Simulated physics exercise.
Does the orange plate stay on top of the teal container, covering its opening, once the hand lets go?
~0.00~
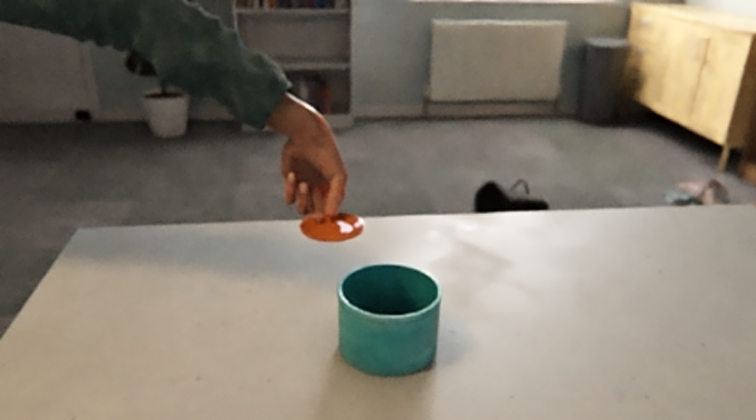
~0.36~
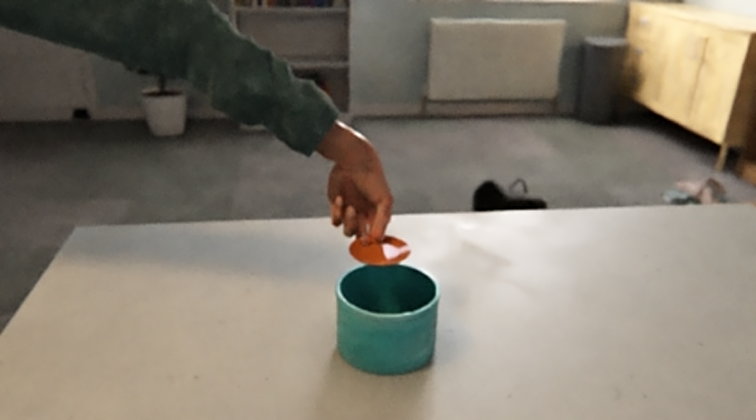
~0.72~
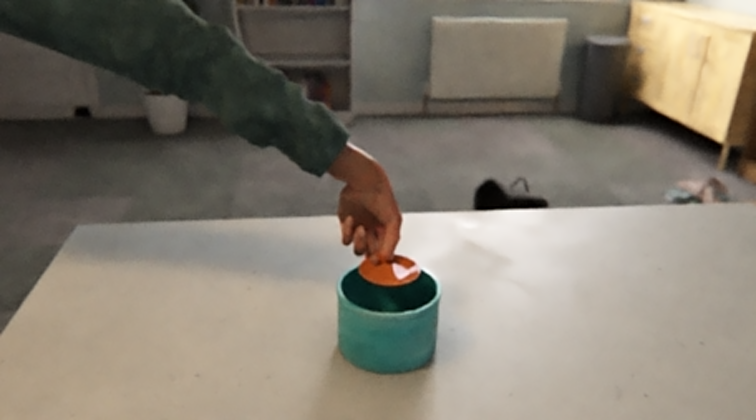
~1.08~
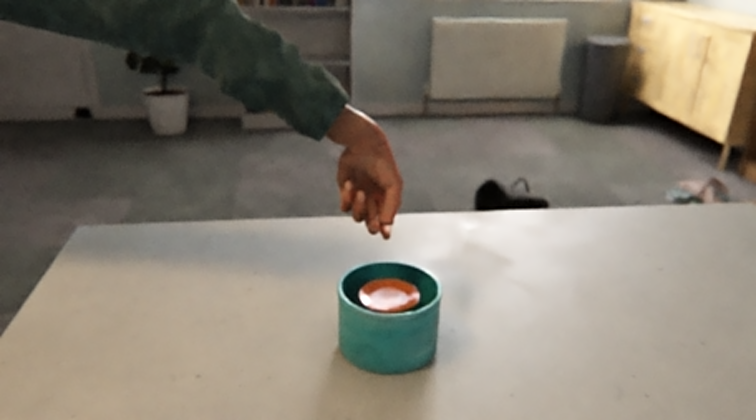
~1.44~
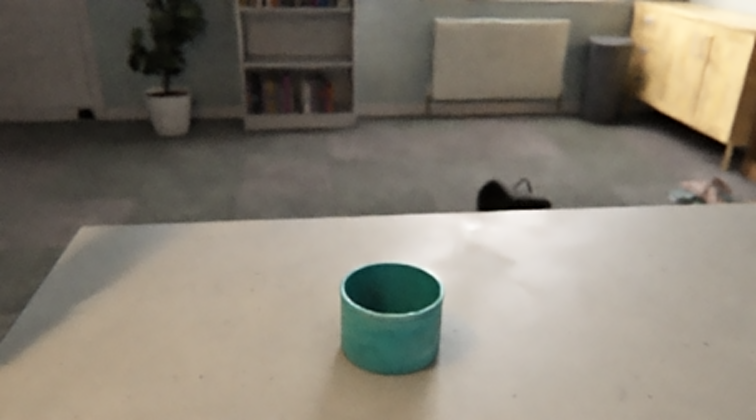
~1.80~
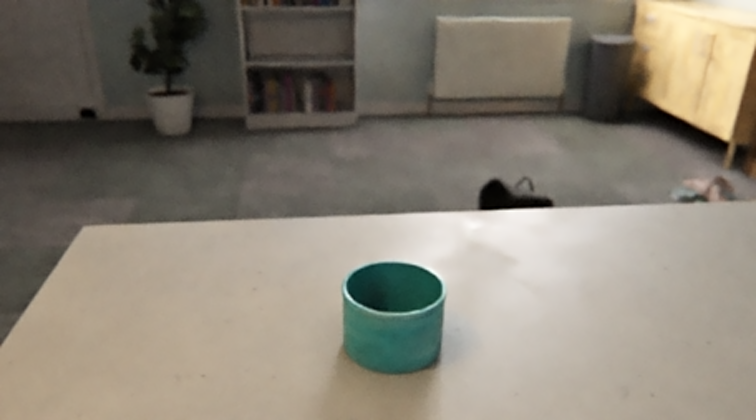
No, the plate is too small to cover the opening, so it drops down inside the container and out of sight.
